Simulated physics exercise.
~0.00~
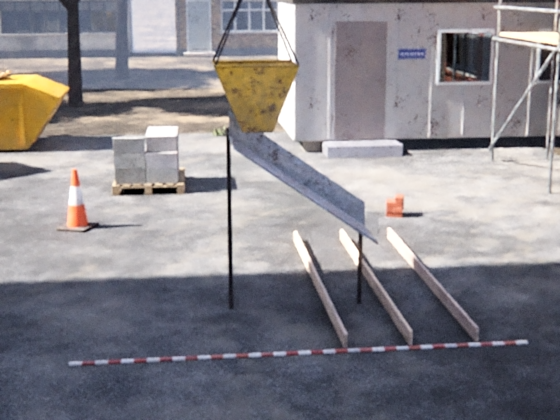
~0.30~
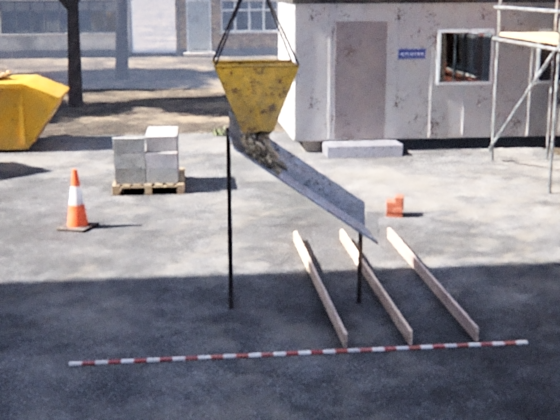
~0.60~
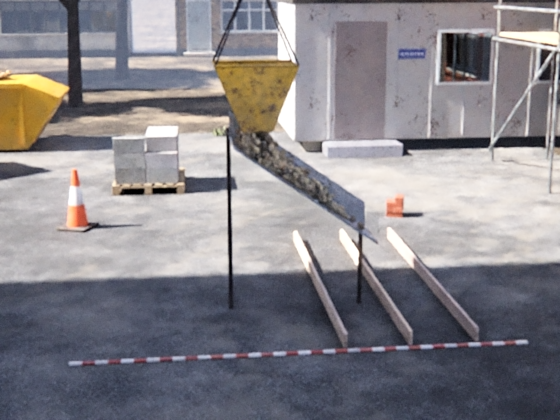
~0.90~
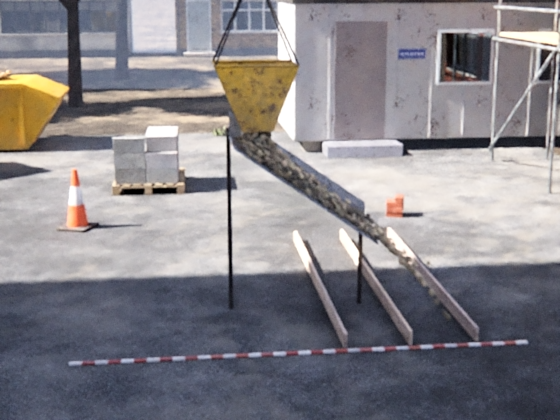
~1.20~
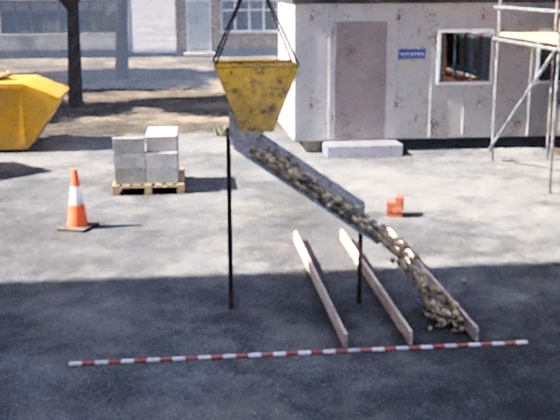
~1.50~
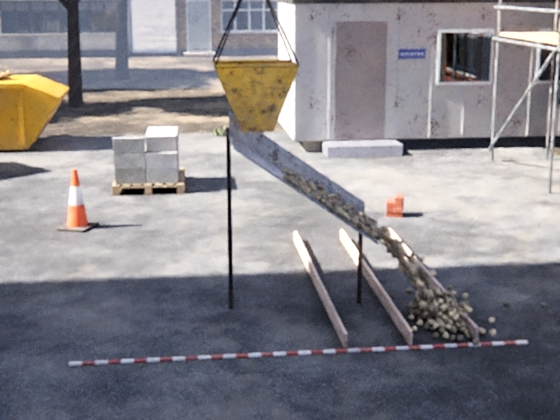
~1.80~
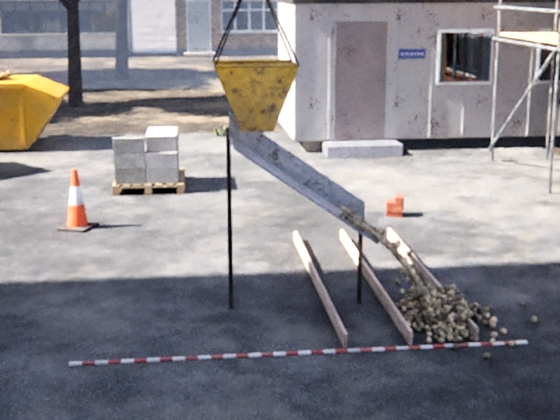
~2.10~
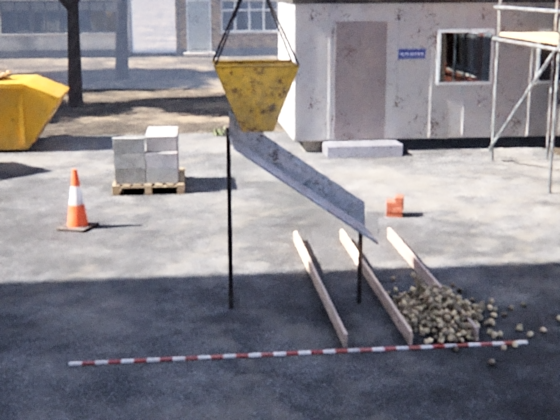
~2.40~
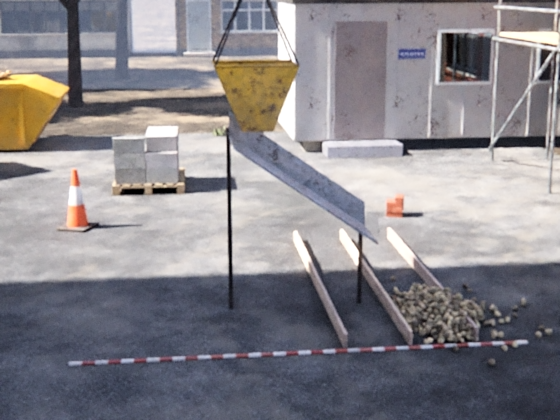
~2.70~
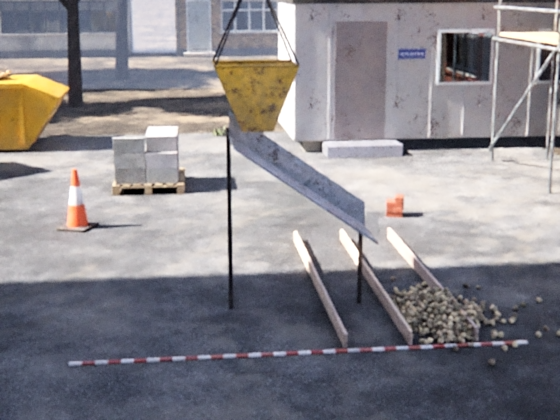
The clip opens on a sunlit building yard, where a yellow hopper hangs above a fixed, sloping steel chute, with three planks and a red and white staff on the ground below. Stones begin to drop from the hopper onto the top of the steel and slide down to the right. The stream stretches along the chute, leaves its lower end and pours down toward the rightmost plank. Stones gather near that plank's front end as the chute empties from the top. The last ones run off, and the heap settles mostly between the middle and right planks, with some stones scattered farther right.
